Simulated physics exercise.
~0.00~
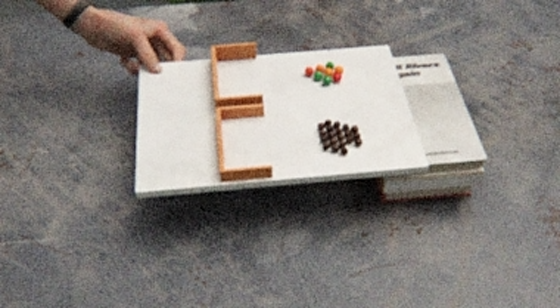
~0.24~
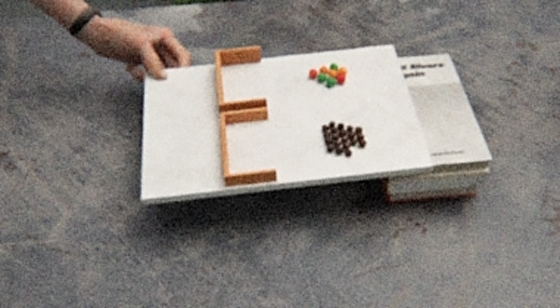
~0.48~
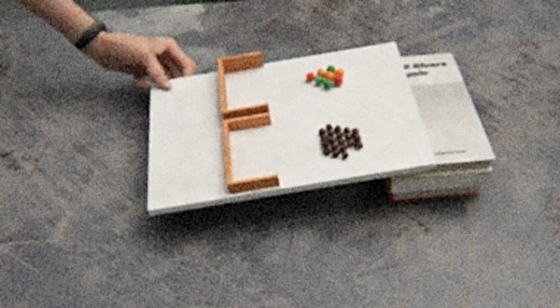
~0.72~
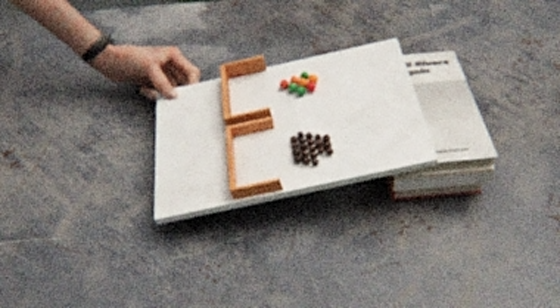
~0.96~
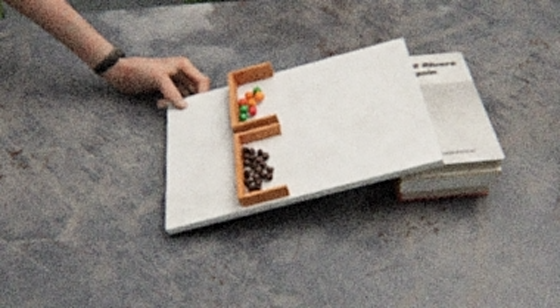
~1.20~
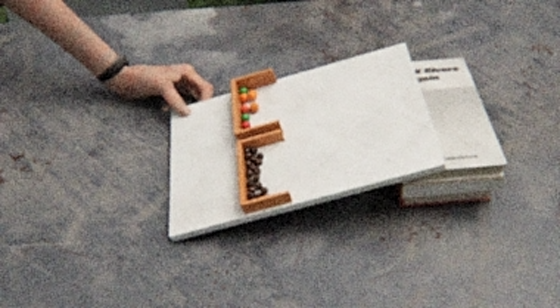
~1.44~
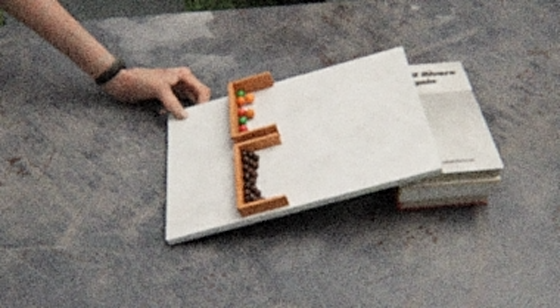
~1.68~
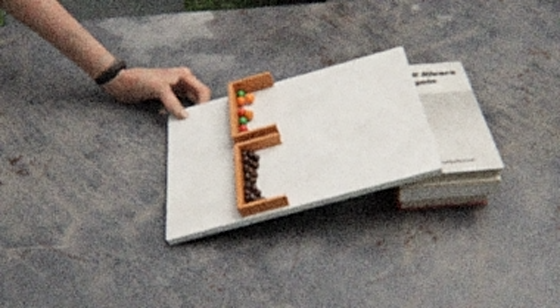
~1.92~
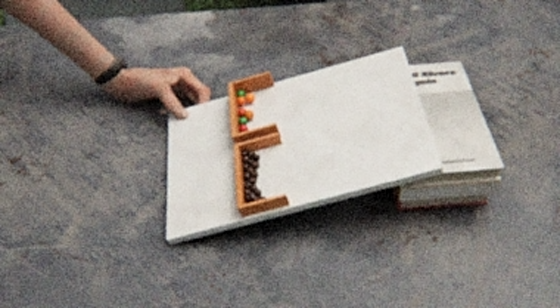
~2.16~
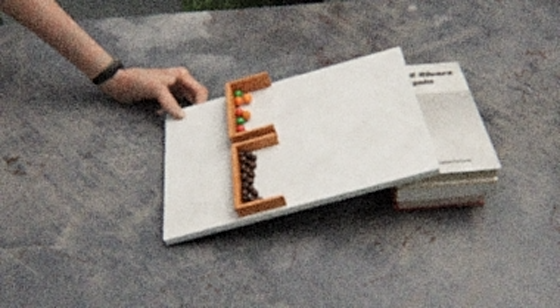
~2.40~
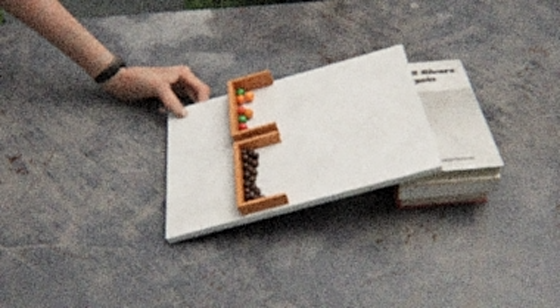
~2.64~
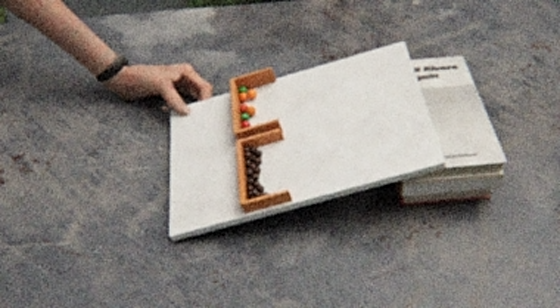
On a grey surface, a hand tilts a white board and both piles slide into wooden brackets.
